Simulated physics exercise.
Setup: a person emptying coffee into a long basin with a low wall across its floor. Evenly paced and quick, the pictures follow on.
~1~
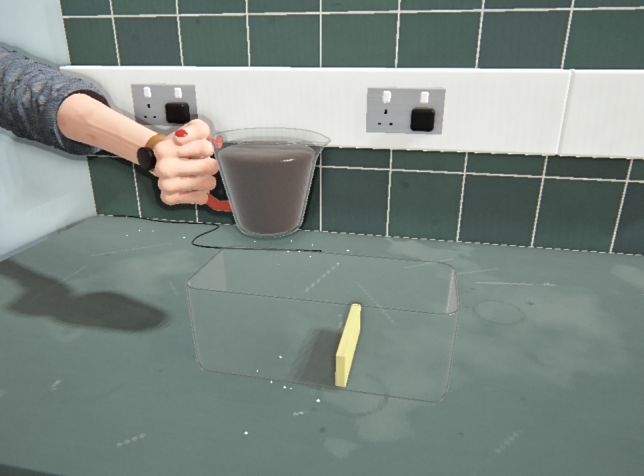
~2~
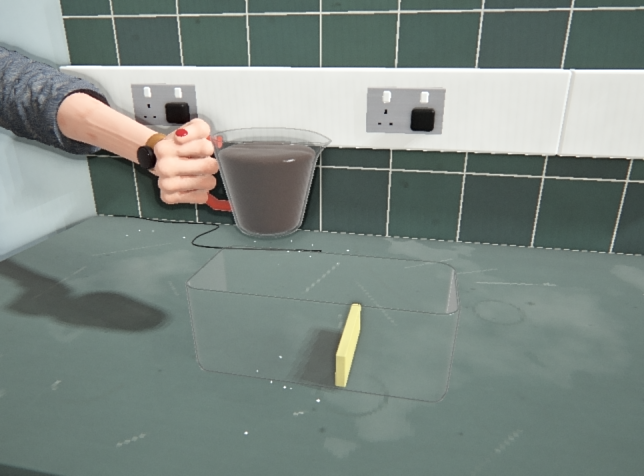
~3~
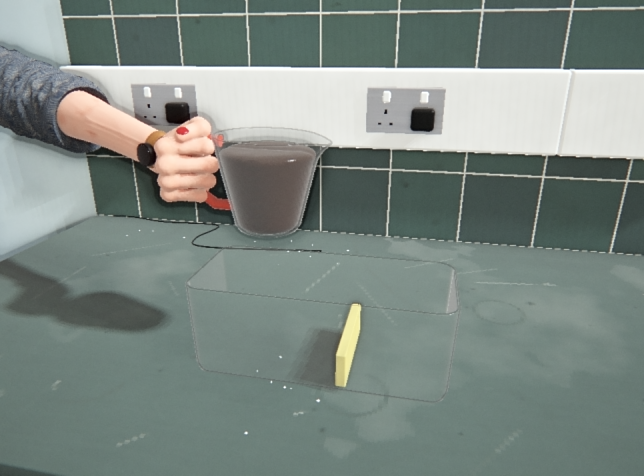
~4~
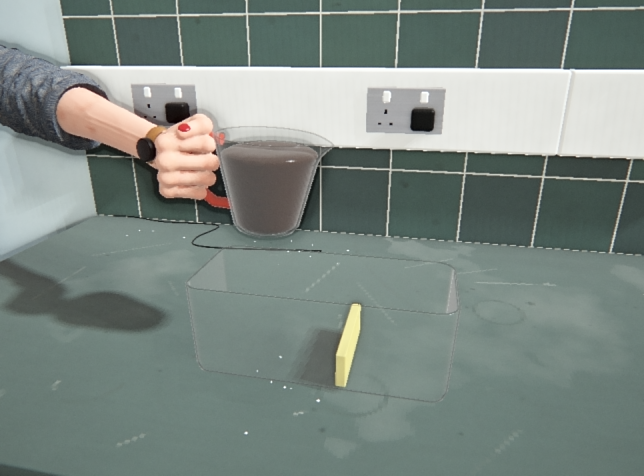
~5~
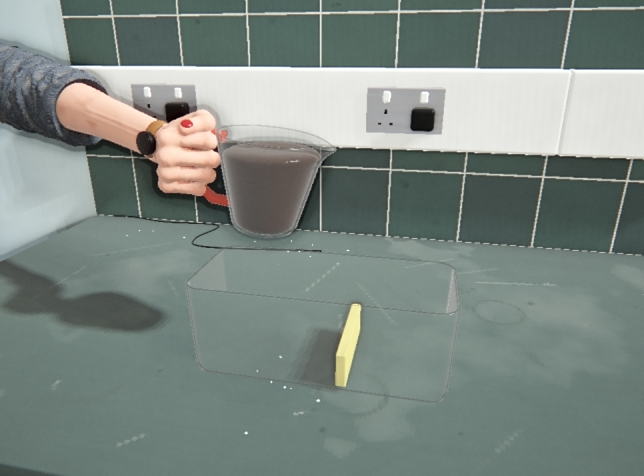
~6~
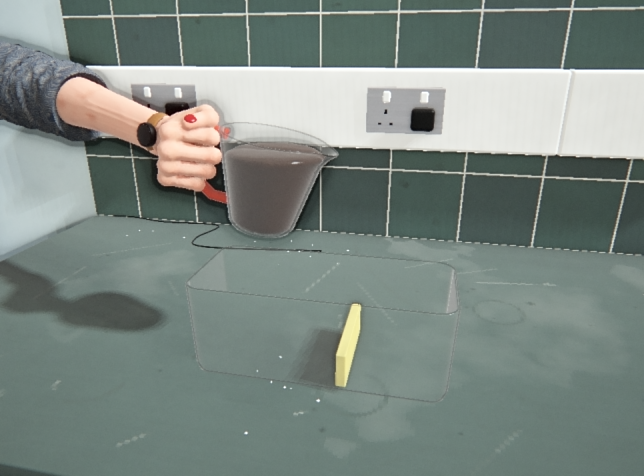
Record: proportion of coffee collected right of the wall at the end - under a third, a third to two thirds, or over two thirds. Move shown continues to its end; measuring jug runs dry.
Top band.
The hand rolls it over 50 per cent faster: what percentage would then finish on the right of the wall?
85 per cent or thereabouts.
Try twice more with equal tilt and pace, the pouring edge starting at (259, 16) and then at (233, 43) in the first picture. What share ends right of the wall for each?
Try one: 30 %; try two: 5 %.
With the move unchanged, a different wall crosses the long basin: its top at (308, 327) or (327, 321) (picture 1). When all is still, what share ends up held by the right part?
I'd expect near 95 percent the first time and near 100 percent the next.
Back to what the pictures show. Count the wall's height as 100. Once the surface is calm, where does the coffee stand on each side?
Levels: Left around 10 per cent, right around 80 per cent.
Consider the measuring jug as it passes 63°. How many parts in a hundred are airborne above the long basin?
Close to 20 in a hundred.
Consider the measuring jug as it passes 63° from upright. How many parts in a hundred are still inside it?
Remaining fraction: Approx. 70 %.
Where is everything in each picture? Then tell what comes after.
In the first picture, tilt 0°; pouring edge (331, 140); surface from (224, 148) to (317, 152); the long basin's rim runs from (206, 265) to (457, 289); the wall's top is at (349, 329).
In the second picture, tilt 0°; pouring edge (331, 140); surface from (224, 148) to (317, 152).
In the third picture, tilt 2°; pouring edge (332, 142); surface from (225, 147) to (317, 153).
In the fourth picture, tilt 4°; pouring edge (334, 145); surface from (226, 148) to (319, 154).
In the fifth picture, tilt 7°; pouring edge (336, 149); surface from (228, 147) to (322, 154).
In the sixth picture, tilt 11°; pouring edge (338, 154); surface from (230, 148) to (326, 156).
A moment on, the tilt is 63° and 70 per cent is still to pour, 0 is left of the wall and 11 right of it.
Next, the tilt is 95° and 15 per cent is still to pour, 4 is left of the wall and 69 right of it.
Then the tilt is 100° and 0 per cent is still to pour, 13 is left of the wall and 87 right of it.
Later the tilt is 100° and 0 per cent is still to pour, 15 is left of the wall and 85 right of it.
Finally, 15 per cent lies left of the wall, 85 right of it and 0 outside.
